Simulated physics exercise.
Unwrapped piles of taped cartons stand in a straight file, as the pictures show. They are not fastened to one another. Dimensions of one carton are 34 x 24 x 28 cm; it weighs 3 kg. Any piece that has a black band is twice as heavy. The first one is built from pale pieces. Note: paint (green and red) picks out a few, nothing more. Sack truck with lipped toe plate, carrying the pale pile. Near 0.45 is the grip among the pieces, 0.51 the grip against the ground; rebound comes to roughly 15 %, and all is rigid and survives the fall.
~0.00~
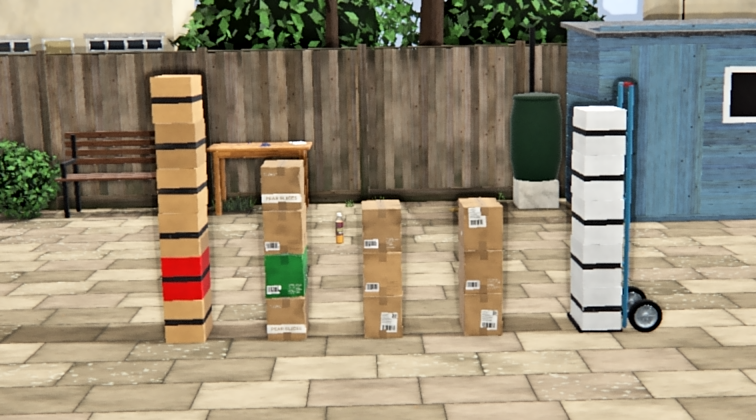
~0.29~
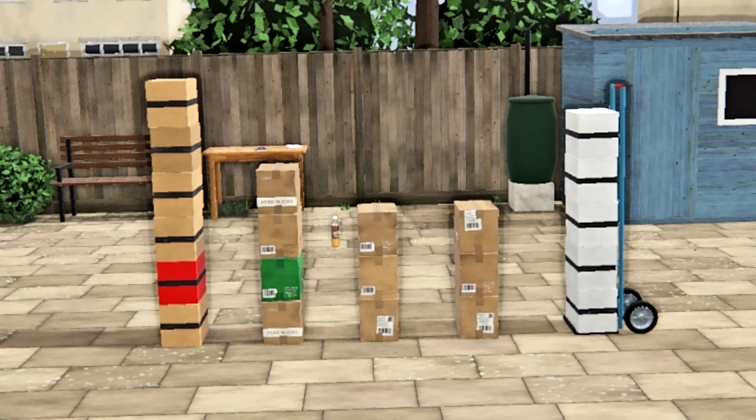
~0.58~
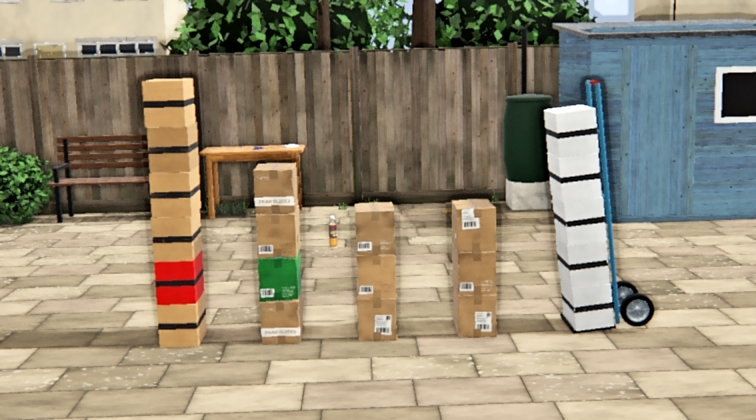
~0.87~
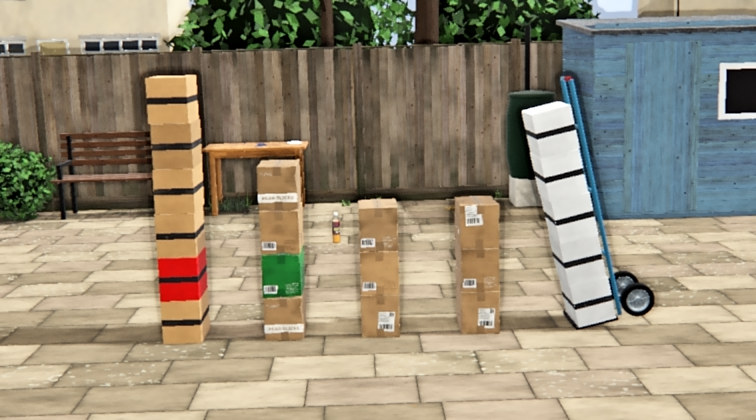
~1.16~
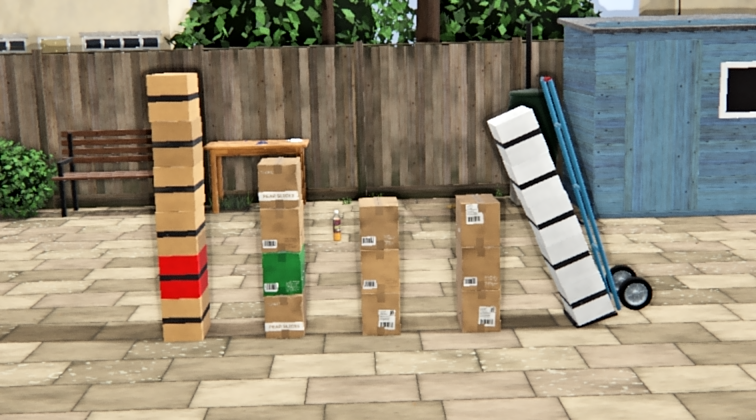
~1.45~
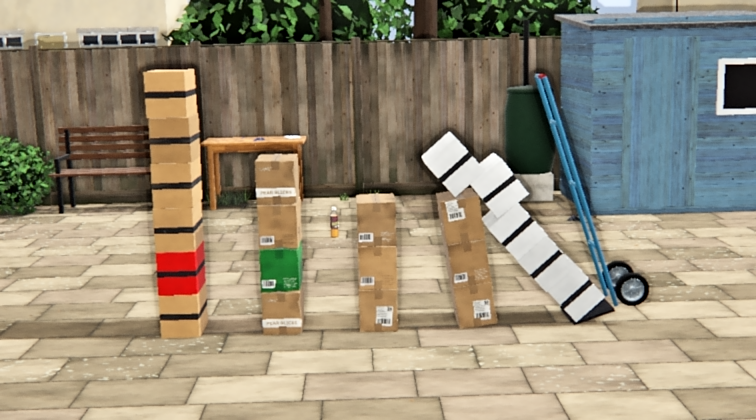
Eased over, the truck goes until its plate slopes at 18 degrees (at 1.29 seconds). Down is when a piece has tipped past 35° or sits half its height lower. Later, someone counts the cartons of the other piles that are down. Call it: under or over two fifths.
Over.
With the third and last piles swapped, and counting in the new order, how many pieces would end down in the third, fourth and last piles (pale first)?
Count of fallen pieces - third: 6; fourth: 3; last: 3.
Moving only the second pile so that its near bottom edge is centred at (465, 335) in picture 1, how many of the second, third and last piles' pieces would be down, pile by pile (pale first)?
Down counts: Second 3, third 3, last 6.
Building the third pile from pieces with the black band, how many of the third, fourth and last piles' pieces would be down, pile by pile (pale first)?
Pieces down: Third pile 3, fourth pile 4, last pile 6.
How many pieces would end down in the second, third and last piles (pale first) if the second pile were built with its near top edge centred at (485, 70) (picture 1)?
Second 6, third 3, last 6.
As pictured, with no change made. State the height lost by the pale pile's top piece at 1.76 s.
Some 30 centimetres.
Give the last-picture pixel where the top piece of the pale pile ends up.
The top piece finishes near (328, 253).
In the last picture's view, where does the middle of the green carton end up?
Near pixel (186, 312).
After 1.76 s, 5 of the pale pile down; 2 of the 16 other cartons down.
After 2.52 s, 5 of the pale pile down; 6 of the 16 other cartons down; green carton 31° from how it stood; red carton 4° from how it stood.
After 3.86 s, 5 of the pale pile down; 16 of the 16 other cartons down; red carton 71° from how it stood, 21 cm lower; green carton 46° from how it stood, 19 cm lower.
In the end (4.7 s), 5 of the pale pile down; 16 of the 16 other cartons down; green carton on its side; red carton on its side. That is 100 per cent. From the last view, middles, green carton near (185, 312), red carton near (89, 315).
